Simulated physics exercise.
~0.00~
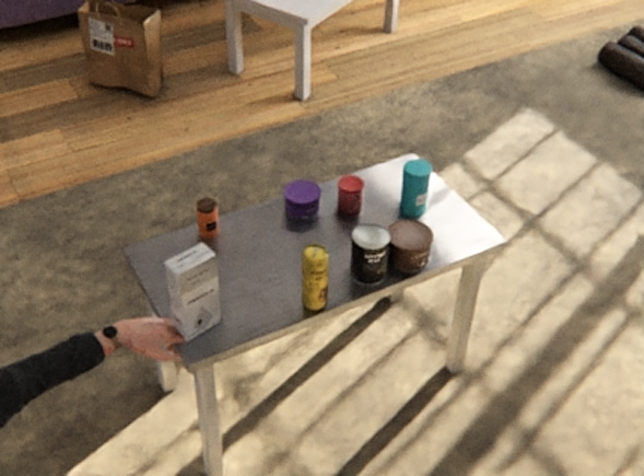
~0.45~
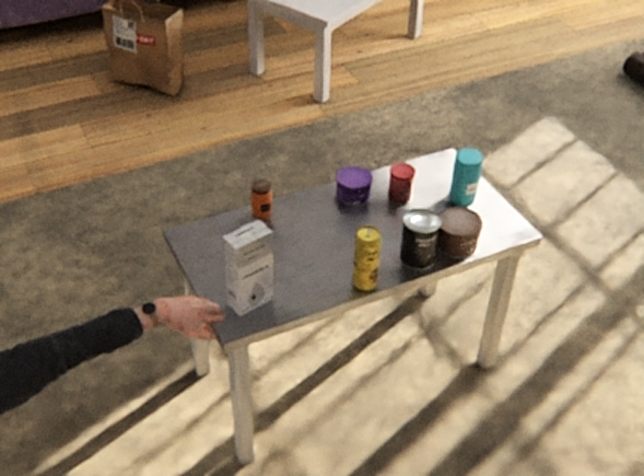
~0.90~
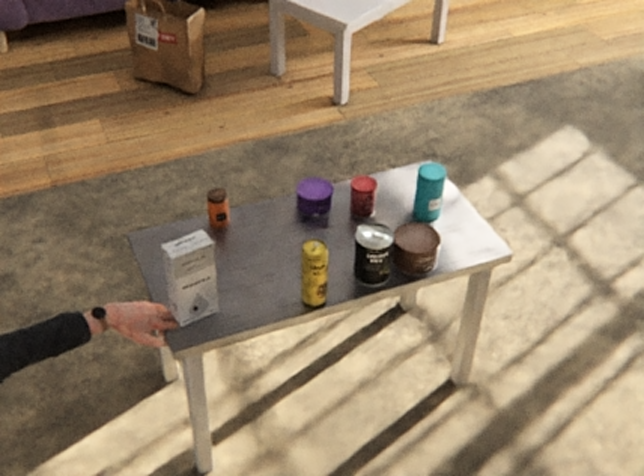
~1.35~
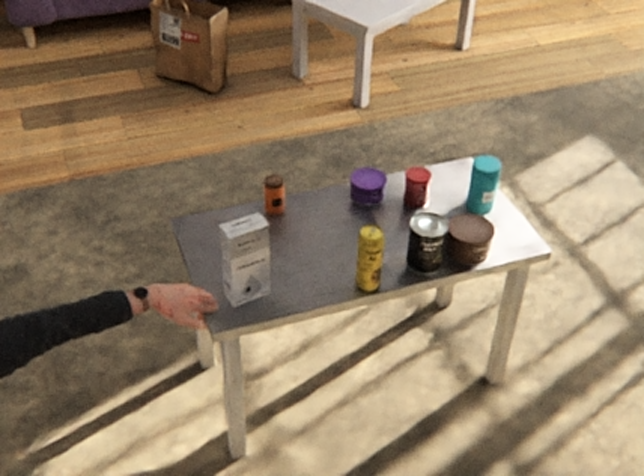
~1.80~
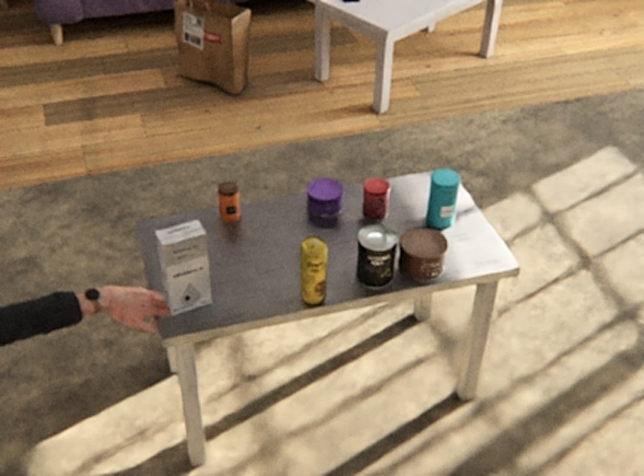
In a sunlit room, a hand shifts a table of upright containers right, left, right and left.
